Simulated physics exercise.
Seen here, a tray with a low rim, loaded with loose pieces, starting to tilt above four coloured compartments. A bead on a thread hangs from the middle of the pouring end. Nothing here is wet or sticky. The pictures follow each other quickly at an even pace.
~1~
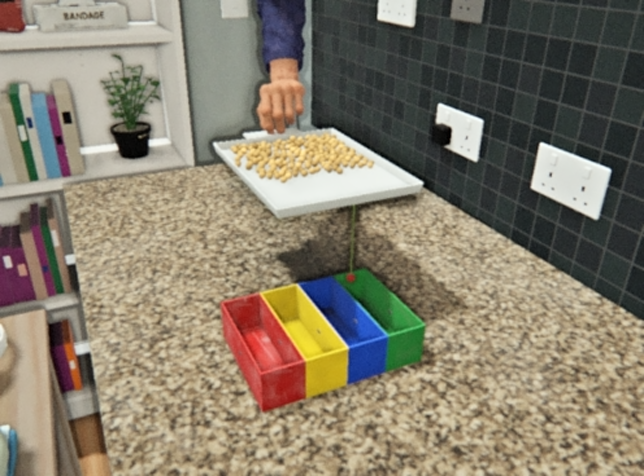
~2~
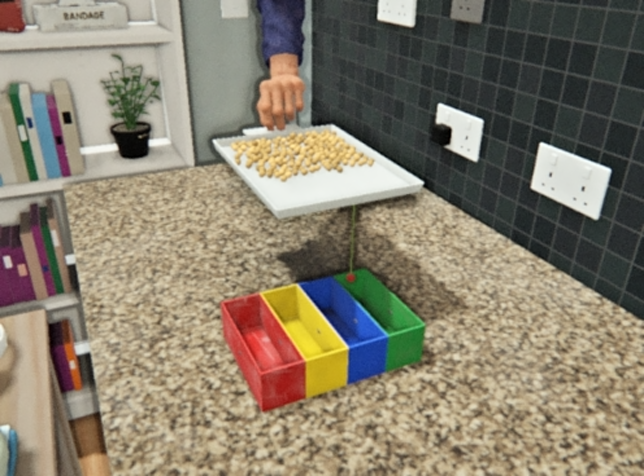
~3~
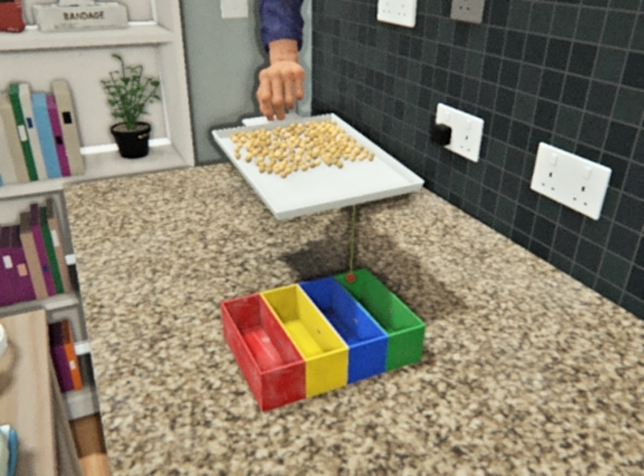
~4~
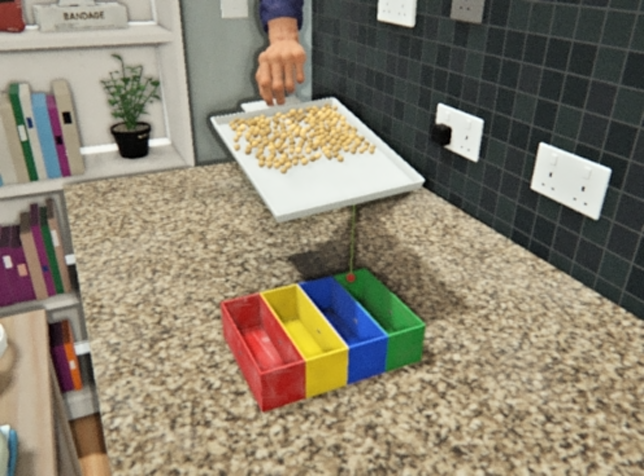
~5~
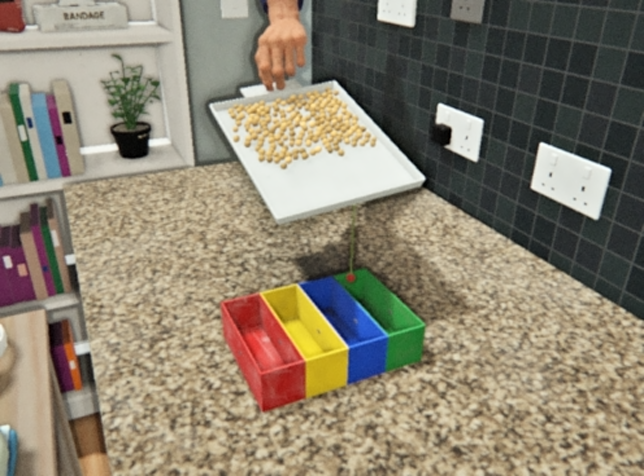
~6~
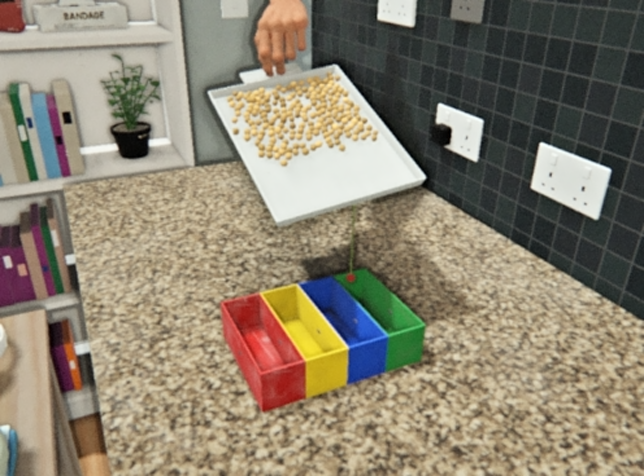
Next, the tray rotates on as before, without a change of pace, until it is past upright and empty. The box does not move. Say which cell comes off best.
It favours the yellow compartment.
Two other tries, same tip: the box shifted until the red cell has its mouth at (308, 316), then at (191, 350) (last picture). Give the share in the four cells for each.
First some 70, then 70 per cent.
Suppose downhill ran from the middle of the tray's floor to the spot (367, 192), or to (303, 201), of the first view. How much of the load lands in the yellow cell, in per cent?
About 0 and 60 per cent.
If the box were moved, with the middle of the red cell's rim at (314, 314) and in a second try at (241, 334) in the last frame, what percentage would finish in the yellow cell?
First some 20, then 40 per cent.
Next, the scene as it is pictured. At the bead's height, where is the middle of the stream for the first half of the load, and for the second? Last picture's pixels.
Around (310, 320) and then (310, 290).
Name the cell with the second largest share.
Next in line is the cell in blue.
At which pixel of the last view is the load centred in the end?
At about (321, 356).
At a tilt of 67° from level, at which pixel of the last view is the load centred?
Roughly at (314, 209).
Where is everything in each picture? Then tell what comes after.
In the first frame, corners of the pouring end (278, 208) and (420, 183), level; middle of the load (303, 156), dried chickpeas; bead on its thread (351, 278); red cell (284, 382); yellow cell (327, 369); blue cell (367, 357); green cell (405, 345).
In the second frame, corners of the pouring end (278, 208) and (420, 182), level; middle of the load (303, 153).
In the third frame, corners of the pouring end (278, 210) and (420, 181), tipped barely, lowest at the left corner; middle of the load (303, 146).
In the fourth frame, corners of the pouring end (279, 213) and (421, 179), tipped a little, lowest at the left corner; middle of the load (303, 136).
In the fifth frame, corners of the pouring end (279, 216) and (422, 178), tipped clearly, lowest at the left corner; middle of the load (303, 125).
In the sixth frame, corners of the pouring end (279, 219) and (422, 177), tipped clearly, lowest at the left corner; middle of the load (304, 116); red cell (284, 382); yellow cell (327, 369); blue cell (367, 357); green cell (405, 345).
Just after the last frame, tray tipped steeply; roughly two thirds on the tray; just a few in the red cell; just a few in the yellow cell; roughly a quarter falling or outside the box.
A moment on, tray tipped past a quarter turn; roughly a third on the tray; roughly a quarter in the yellow cell; roughly a quarter in the blue cell; about a tenth in the red cell; about a tenth in the green cell; about a tenth falling or outside the box.
Further on, tray tipped past a quarter turn; roughly half in the yellow cell; roughly a quarter in the blue cell; about a tenth in the red cell; about a tenth in the green cell; just a few falling or outside the box.
When it is over, tray tipped past a quarter turn; roughly half in the yellow cell; roughly a quarter in the blue cell; about a tenth in the red cell; about a tenth in the green cell; just a few outside the box.
